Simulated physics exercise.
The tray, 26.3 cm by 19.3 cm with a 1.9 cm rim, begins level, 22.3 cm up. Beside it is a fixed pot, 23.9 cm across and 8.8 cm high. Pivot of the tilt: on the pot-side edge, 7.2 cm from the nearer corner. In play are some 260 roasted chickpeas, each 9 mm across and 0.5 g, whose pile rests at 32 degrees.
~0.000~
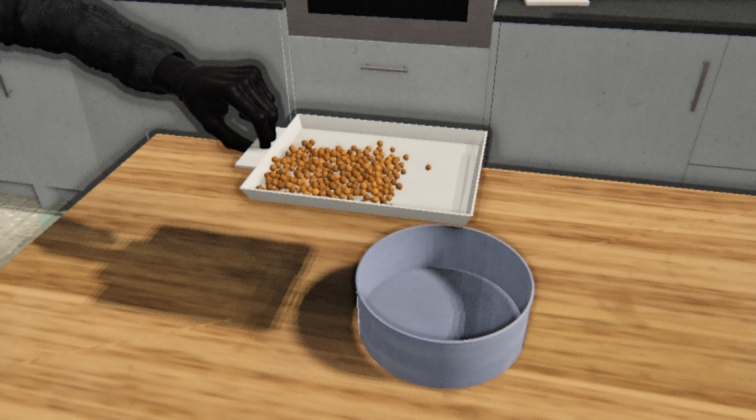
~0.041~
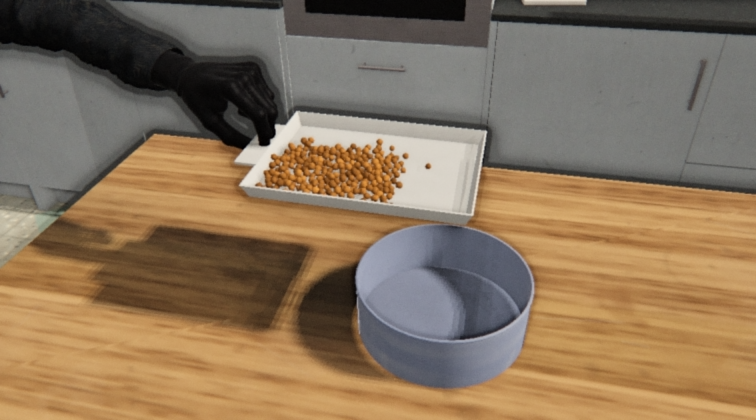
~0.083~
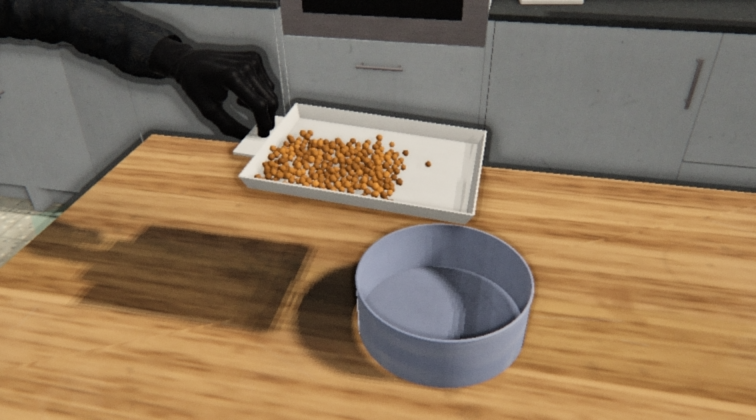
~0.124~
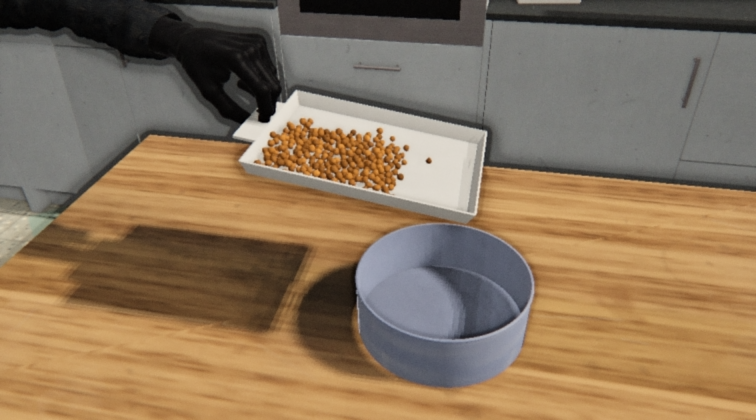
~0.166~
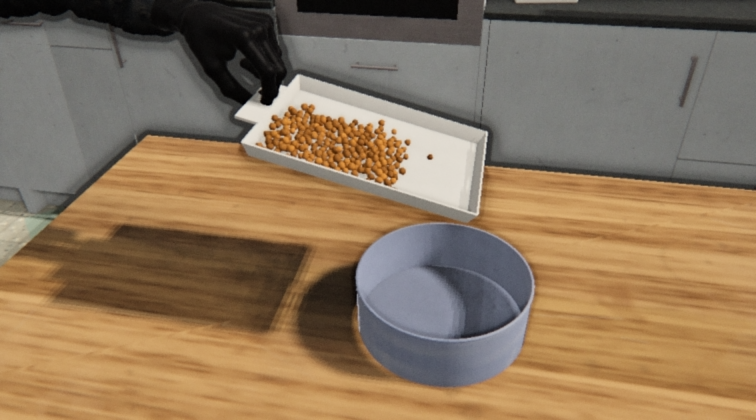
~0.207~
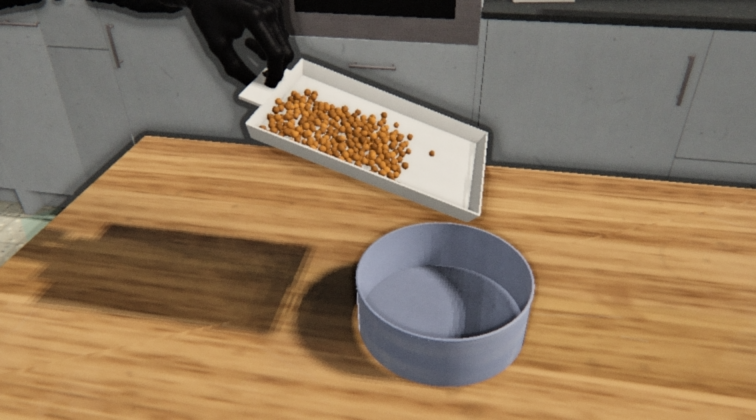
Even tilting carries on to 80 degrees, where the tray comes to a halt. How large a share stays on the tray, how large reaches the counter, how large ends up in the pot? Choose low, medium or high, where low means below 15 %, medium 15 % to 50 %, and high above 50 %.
Shares - tray: Low, counter: High, pot: Medium.
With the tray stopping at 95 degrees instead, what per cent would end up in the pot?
In that case some 30 per cent.
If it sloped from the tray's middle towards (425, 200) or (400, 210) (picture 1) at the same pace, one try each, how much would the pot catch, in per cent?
The share comes to about 70 in a hundred, then about 80 in a hundred.
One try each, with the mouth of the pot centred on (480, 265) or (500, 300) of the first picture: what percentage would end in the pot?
Estimates: 70 % and 65 %, in that order.
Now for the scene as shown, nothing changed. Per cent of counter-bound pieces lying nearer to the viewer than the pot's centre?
Some 30 per cent.
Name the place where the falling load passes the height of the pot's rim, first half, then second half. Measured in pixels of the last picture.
First half close to (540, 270), second half close to (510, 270).
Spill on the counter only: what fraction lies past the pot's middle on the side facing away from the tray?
Share: Close to 100 %.
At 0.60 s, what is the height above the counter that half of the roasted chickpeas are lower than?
Height: Around 24 cm.
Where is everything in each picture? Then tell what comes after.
The first frame shows tray tilt 0 degrees, front corners at (248, 185) and (466, 211); middle of the pieces at (336, 169); pot at (444, 276).
The second frame shows tray tilt 1 degrees, front corners at (248, 183) and (466, 210); middle of the pieces at (335, 167).
The third frame shows tray tilt 4 degrees, front corners at (247, 174) and (467, 210), lowest corner right back; middle of the pieces at (335, 161).
The fourth frame shows tray tilt 8 degrees, front corners at (248, 159) and (469, 210), lowest corner right back; middle of the pieces at (336, 152).
The fifth frame shows tray tilt 14 degrees, front corners at (250, 141) and (472, 209), lowest corner right back; middle of the pieces at (339, 140).
The sixth frame shows tray tilt 19 degrees, front corners at (255, 123) and (474, 209), lowest corner right back; middle of the pieces at (342, 130); pot at (444, 274). Its pace works out near 130 degrees a second.
After 0.45 s, tilt 51 degrees; the tray holds 100 %, the pot 0 %.
After 0.60 s, tilt 70 degrees; the tray holds 90 %, the pot 0 %.
Then, at 0.89 s, tilt 80 degrees; the tray holds 10 %, the pot 20 %.
At rest (1.8 s), tray 0 %, counter 70 %, pot 30 %.
